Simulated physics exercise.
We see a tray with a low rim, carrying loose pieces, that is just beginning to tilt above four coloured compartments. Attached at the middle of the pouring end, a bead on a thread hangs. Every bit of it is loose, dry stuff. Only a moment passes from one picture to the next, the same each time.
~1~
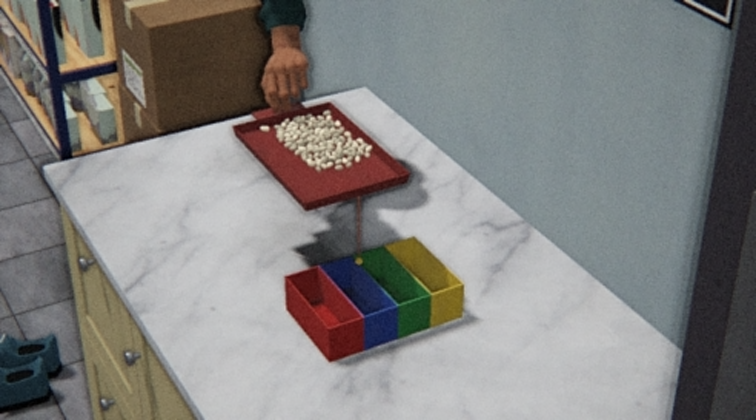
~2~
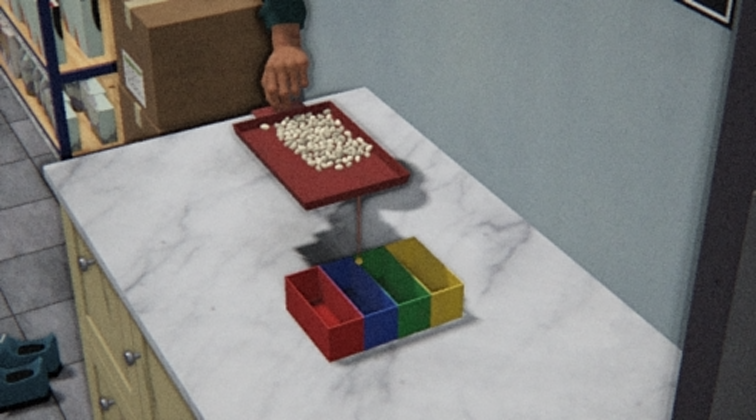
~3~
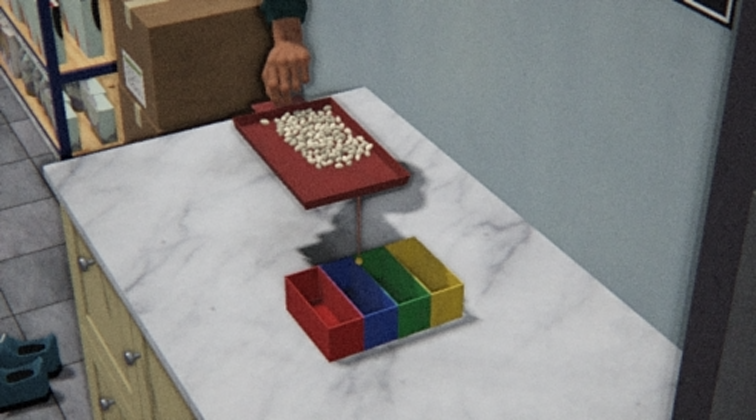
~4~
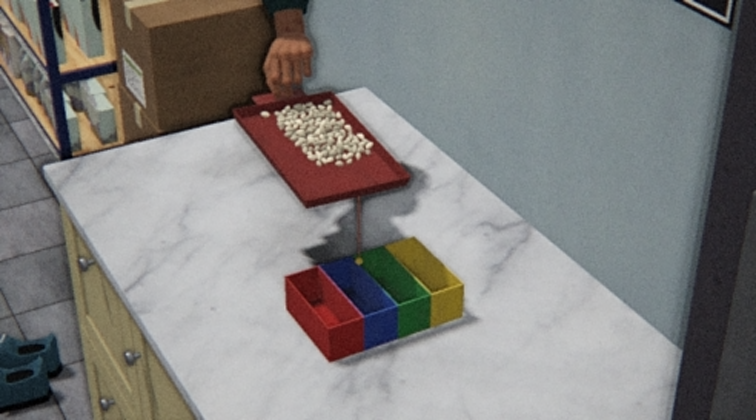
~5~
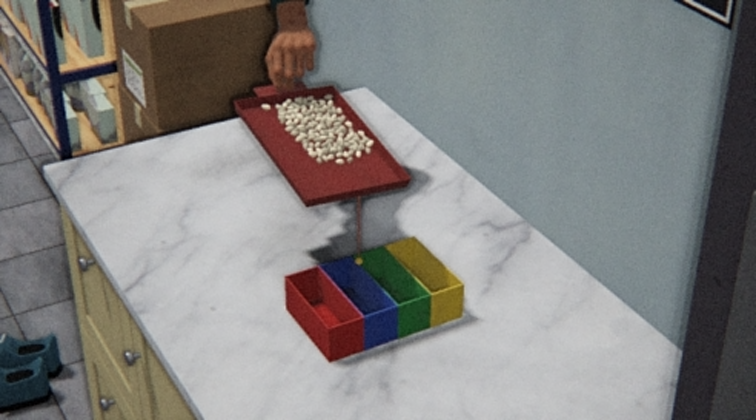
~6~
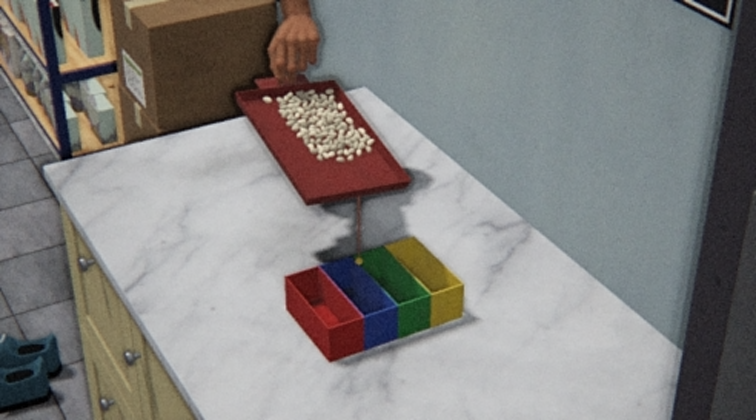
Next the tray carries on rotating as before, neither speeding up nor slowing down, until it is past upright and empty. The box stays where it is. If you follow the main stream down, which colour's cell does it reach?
It reaches the yellow cell.
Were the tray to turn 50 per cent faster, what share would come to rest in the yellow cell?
Expected result: Around 80 per cent.
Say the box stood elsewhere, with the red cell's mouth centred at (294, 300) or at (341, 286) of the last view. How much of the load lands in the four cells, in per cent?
First placement near 60 percent, second near 100 percent.
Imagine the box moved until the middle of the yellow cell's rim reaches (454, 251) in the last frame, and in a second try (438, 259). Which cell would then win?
The cell in green, then the green cell.
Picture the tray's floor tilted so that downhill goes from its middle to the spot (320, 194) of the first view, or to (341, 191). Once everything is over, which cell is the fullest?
Try 1 - that red cell; try 2 - that blue cell.
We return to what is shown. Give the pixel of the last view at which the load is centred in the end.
Close to (412, 293) in the last picture.
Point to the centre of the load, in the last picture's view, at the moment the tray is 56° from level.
Look about (379, 161) in the last picture.
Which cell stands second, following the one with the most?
Rank 2: That green cell.
Soon after the last picture, tray tipped steeply; nearly all on the tray; a stray few falling or outside the box.
A little later, tray tipped right over; most on the tray; a small part in the yellow cell; a stray few in the green cell; a stray few falling or outside the box.
Later still, tray tipped past a quarter turn; about two thirds in the yellow cell; about a third in the green cell; a stray few falling or outside the box.
At rest, tray tipped past a quarter turn; about two thirds in the yellow cell; about a third in the green cell; none in the red cell; none in the blue cell; a stray few outside the box.
